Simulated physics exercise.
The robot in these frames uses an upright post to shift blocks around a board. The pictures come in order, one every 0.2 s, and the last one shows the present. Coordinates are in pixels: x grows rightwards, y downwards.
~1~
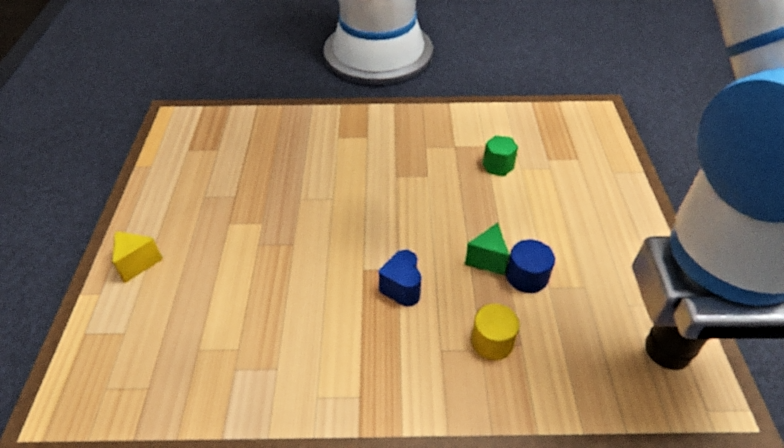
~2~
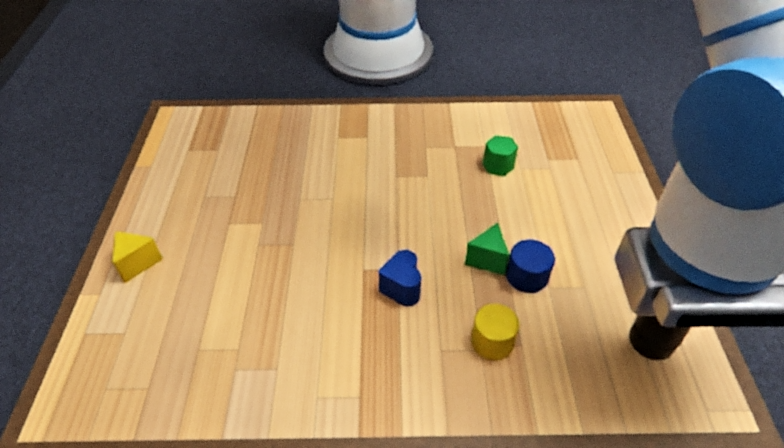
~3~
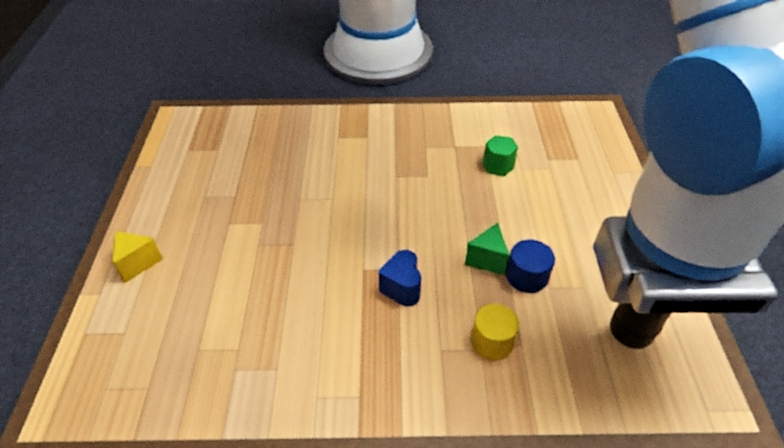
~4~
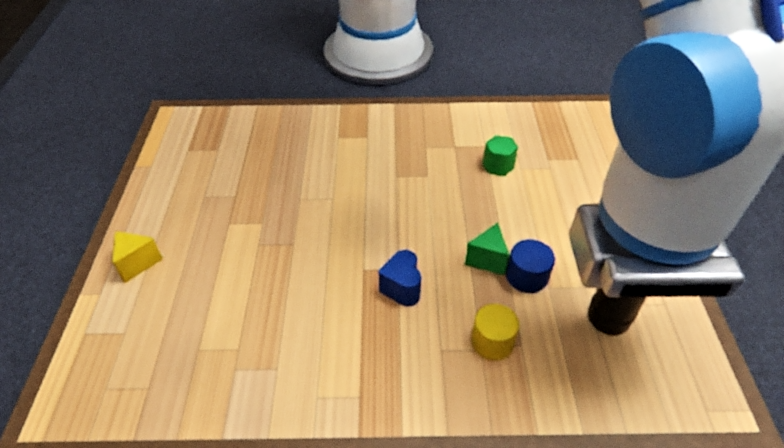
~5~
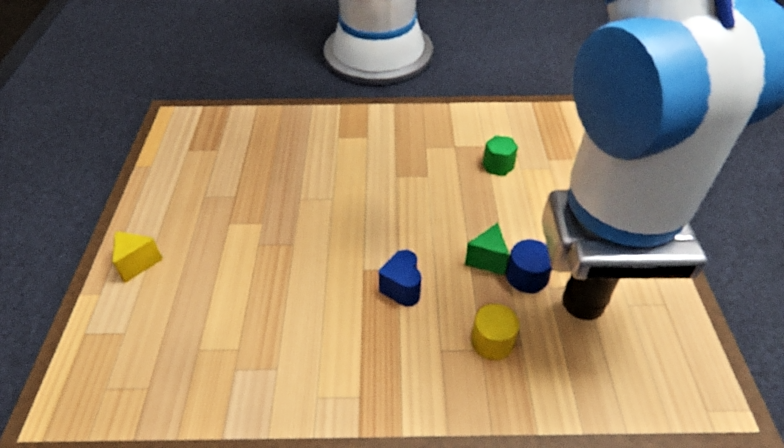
On a wooden board scattered with green, blue and yellow blocks, a robot arm with a dark upright post moves steadily left and slightly upward from the lower right, nearing the blue cylinder while the blocks stay still.
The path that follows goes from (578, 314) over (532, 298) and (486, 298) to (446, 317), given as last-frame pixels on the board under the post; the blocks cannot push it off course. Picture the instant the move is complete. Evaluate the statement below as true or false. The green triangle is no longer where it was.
The claim holds.
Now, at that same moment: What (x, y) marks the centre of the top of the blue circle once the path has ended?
It is going to be at (512, 241).
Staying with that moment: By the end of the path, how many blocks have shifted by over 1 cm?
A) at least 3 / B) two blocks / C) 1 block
Answer: B.
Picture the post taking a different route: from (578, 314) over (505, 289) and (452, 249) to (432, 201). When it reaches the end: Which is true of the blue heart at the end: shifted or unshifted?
Undisturbed, or as good as.
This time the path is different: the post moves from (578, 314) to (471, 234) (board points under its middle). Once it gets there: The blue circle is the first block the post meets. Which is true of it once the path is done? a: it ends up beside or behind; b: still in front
b - still in front.
On the path given first. One third of the way, post at (535, 287); green triangle at (484, 238), turned 15° clockwise; blue circle at (519, 245).
Two thirds of the way, post at (488, 288); green triangle at (477, 235), turned 15° clockwise; blue circle at (512, 241).
At the end, post at (447, 306); green triangle at (477, 235), turned 15° clockwise; yellow circle in place; blue circle at (512, 241).
